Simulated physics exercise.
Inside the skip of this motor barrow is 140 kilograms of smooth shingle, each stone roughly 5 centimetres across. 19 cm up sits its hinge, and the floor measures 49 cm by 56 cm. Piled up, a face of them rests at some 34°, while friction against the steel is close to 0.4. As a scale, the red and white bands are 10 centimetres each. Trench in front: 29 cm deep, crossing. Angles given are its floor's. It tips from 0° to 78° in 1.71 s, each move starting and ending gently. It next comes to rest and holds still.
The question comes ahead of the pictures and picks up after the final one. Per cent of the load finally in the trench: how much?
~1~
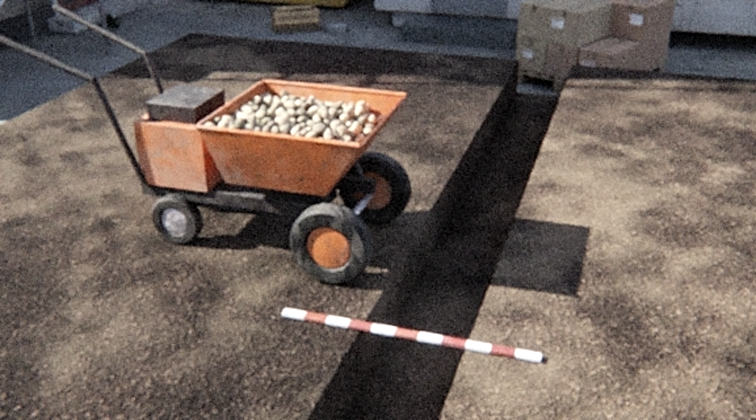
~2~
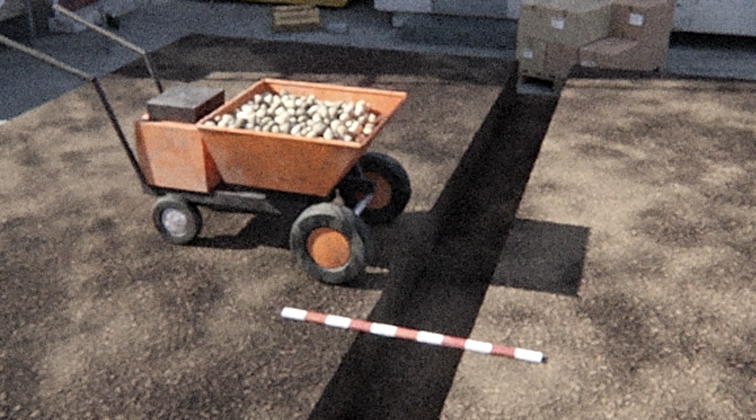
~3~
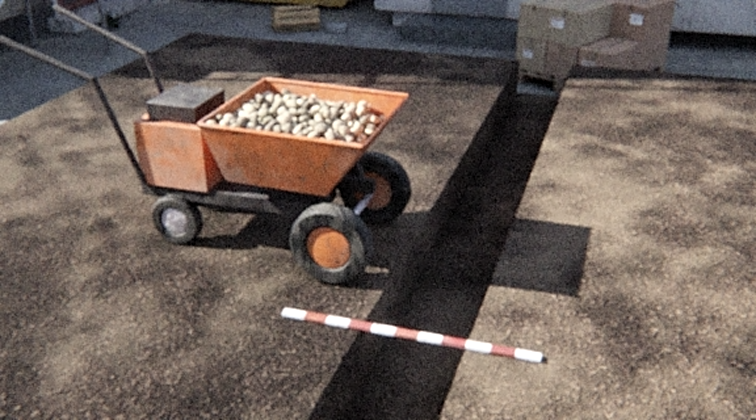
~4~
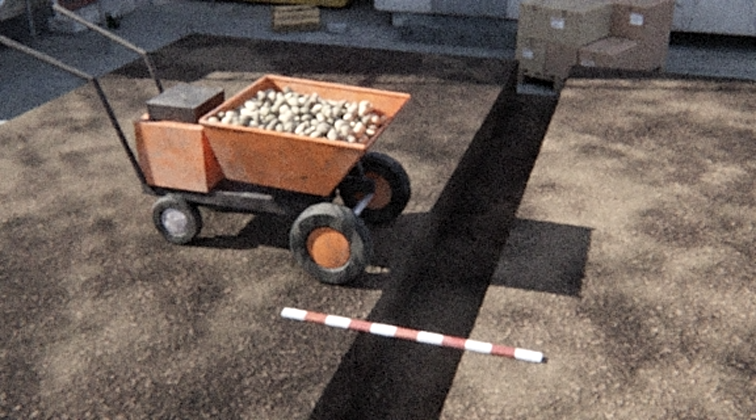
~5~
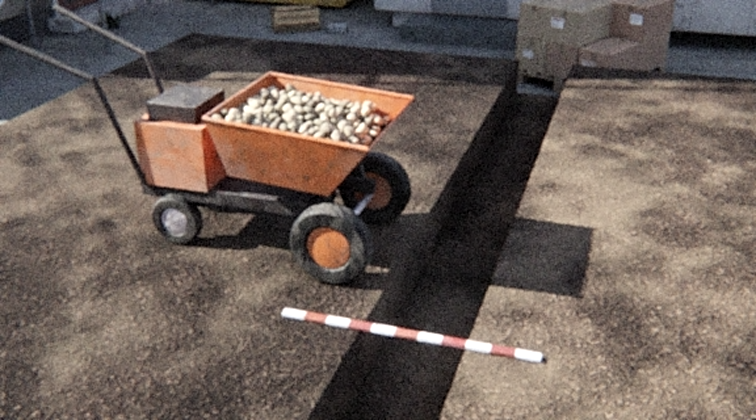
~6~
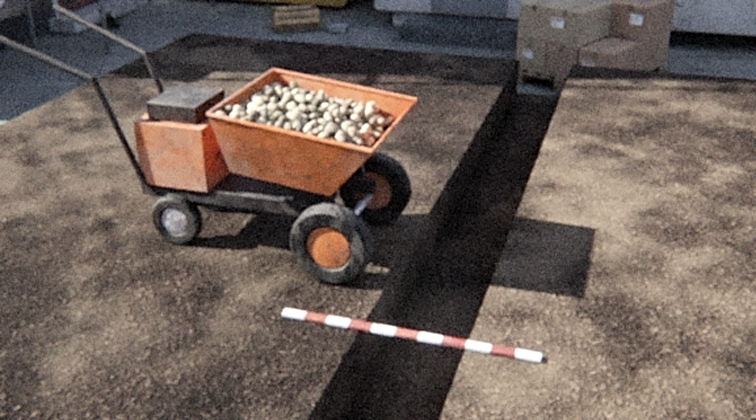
Approx. 53 %.
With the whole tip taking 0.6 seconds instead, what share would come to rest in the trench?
It'd be some 35 per cent.
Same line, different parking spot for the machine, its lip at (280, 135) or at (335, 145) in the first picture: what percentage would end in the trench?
That gives roughly 100 per cent and roughly 80 per cent.
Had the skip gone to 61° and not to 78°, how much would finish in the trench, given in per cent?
It would come to about 55 percent.
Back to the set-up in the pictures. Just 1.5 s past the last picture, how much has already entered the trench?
Some 30 per cent.
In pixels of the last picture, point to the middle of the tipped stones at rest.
Their middle is at about (488, 298).
Then, 1.0 s after the last picture the floor is at 66°, 93 % in the skip, 6 % in the trench, 1 % past the trench; the foremost stones are at (501, 267).
Then, 1.5 s after the last picture the floor is at 78°, 25 % in the skip, 32 % in the trench, 43 % past the trench; the foremost stones are at (649, 299).
Then, 1.9 s after the last picture the floor is at 78°, 5 % in the skip, 46 % in the trench, 48 % past the trench; the foremost stones are at (713, 304).
Then, 3.8 s after the last picture the floor is at 78°, 0 % in the skip, 53 % in the trench, 47 % past the trench; the foremost stones are at (736, 292).
